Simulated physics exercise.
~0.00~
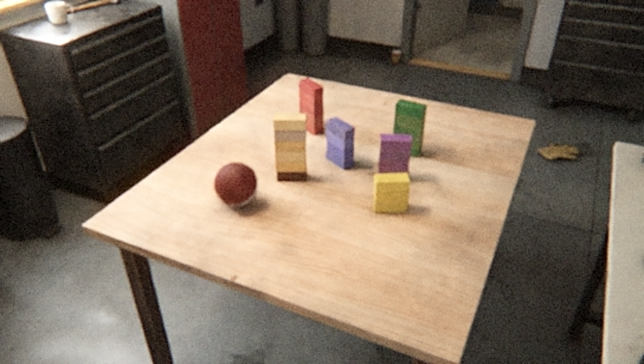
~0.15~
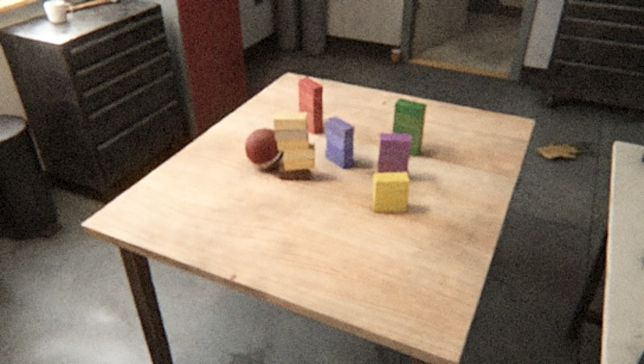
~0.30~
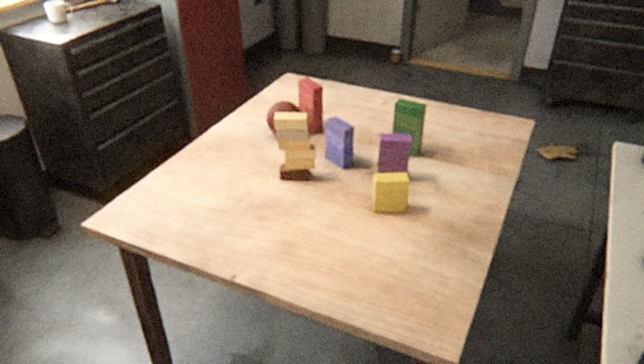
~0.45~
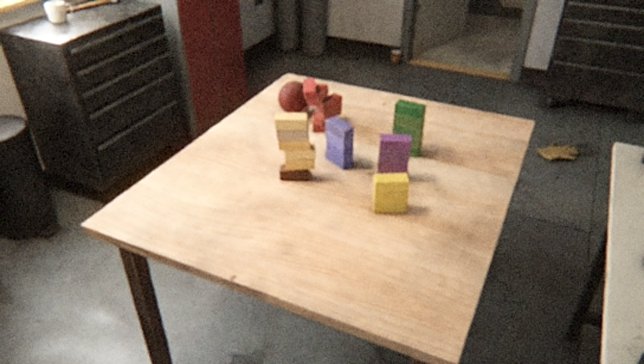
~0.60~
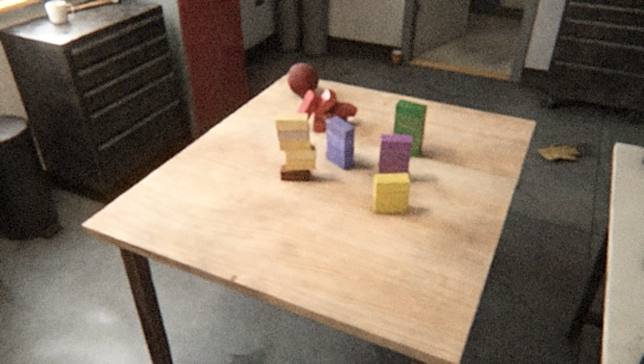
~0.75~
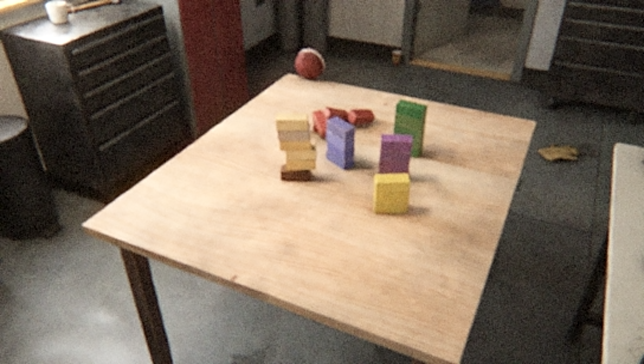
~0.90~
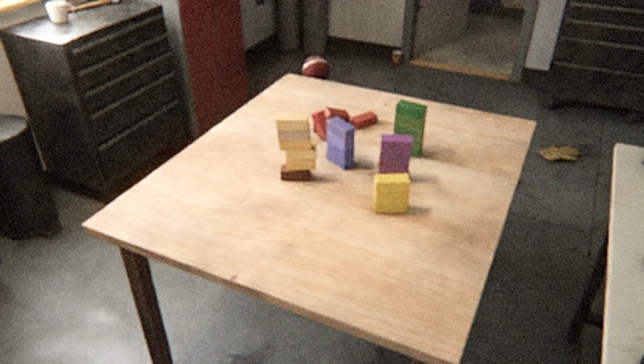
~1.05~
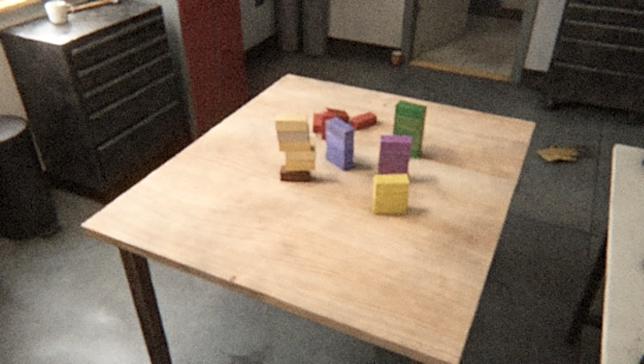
A dark red ball rolls past wooden block towers, topples the red one, and drops off the table's far edge.
